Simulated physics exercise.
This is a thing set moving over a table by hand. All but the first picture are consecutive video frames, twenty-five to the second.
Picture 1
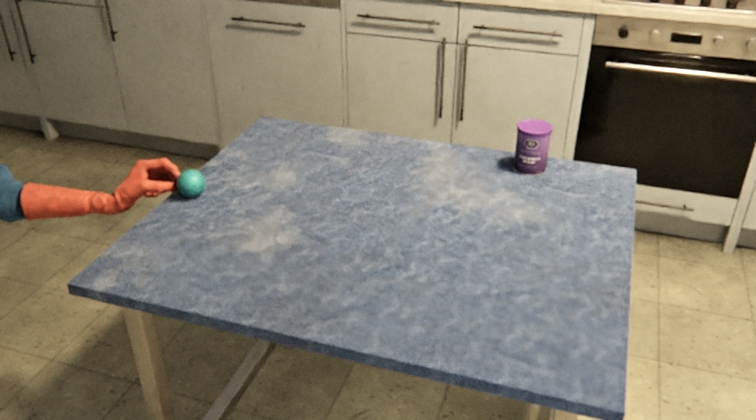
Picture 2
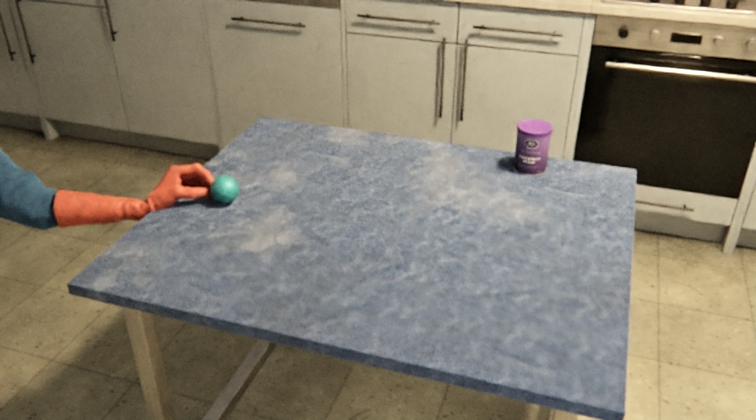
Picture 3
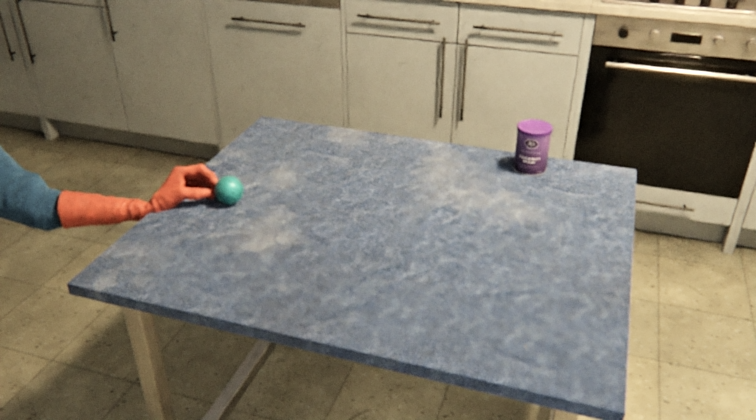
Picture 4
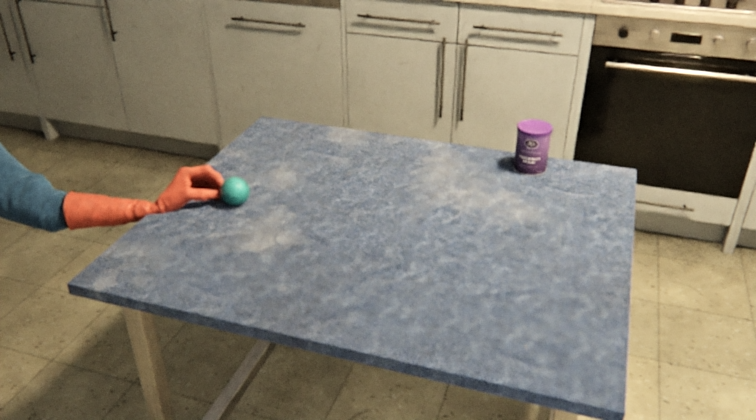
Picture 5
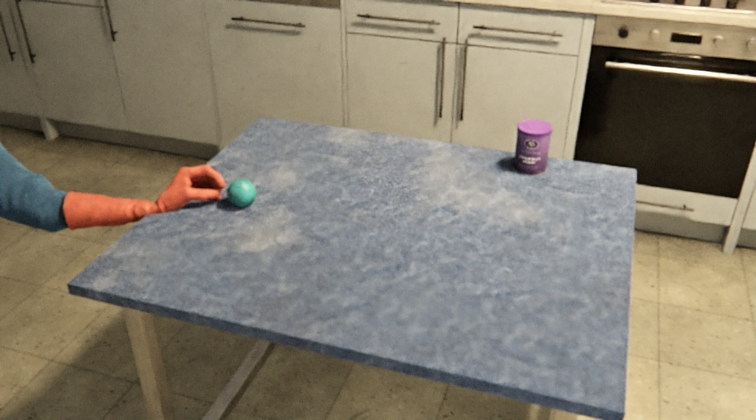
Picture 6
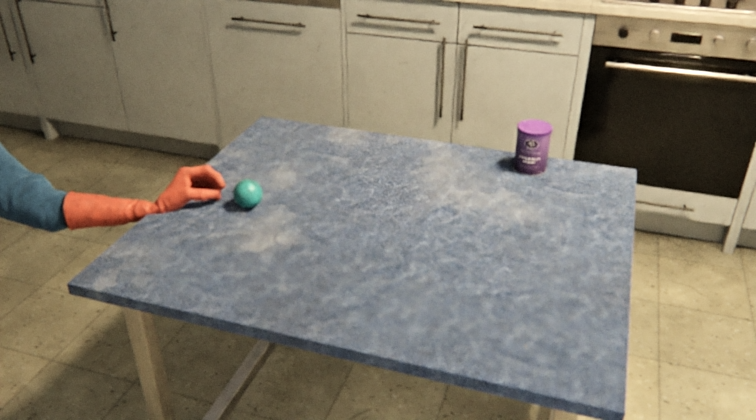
In a kitchen, a hand reaching in from the left moves a turquoise ball rightward across a blue tabletop, then releases it, and the ball moves slightly farther right while a purple container stays still near the far edge.
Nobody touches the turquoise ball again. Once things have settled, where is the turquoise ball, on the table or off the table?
The turquoise ball stays on the table.
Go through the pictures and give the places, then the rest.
In the first frame, under the hand; turquoise ball (191, 183).
In the second frame, under the hand; turquoise ball (225, 189).
In the third frame, under the hand; turquoise ball (229, 190).
In the fourth frame, turquoise ball (235, 191).
In the fifth frame, turquoise ball (242, 193) displaced a little.
In the sixth frame, turquoise ball (248, 194) displaced a little.
Then, 0.10 s past the last view, turquoise ball displaced about its own width near (262, 196).
Then, 0.20 s past the last view, turquoise ball displaced about its own width near (273, 198).
Then, 0.30 s past the last view, turquoise ball displaced well along near (282, 199).
Then, 0.40 s past the last view, turquoise ball displaced well along near (288, 201).
Finally, moved from the start, turquoise ball. Final places as the last picture's camera would see them, turquoise ball near (291, 201).
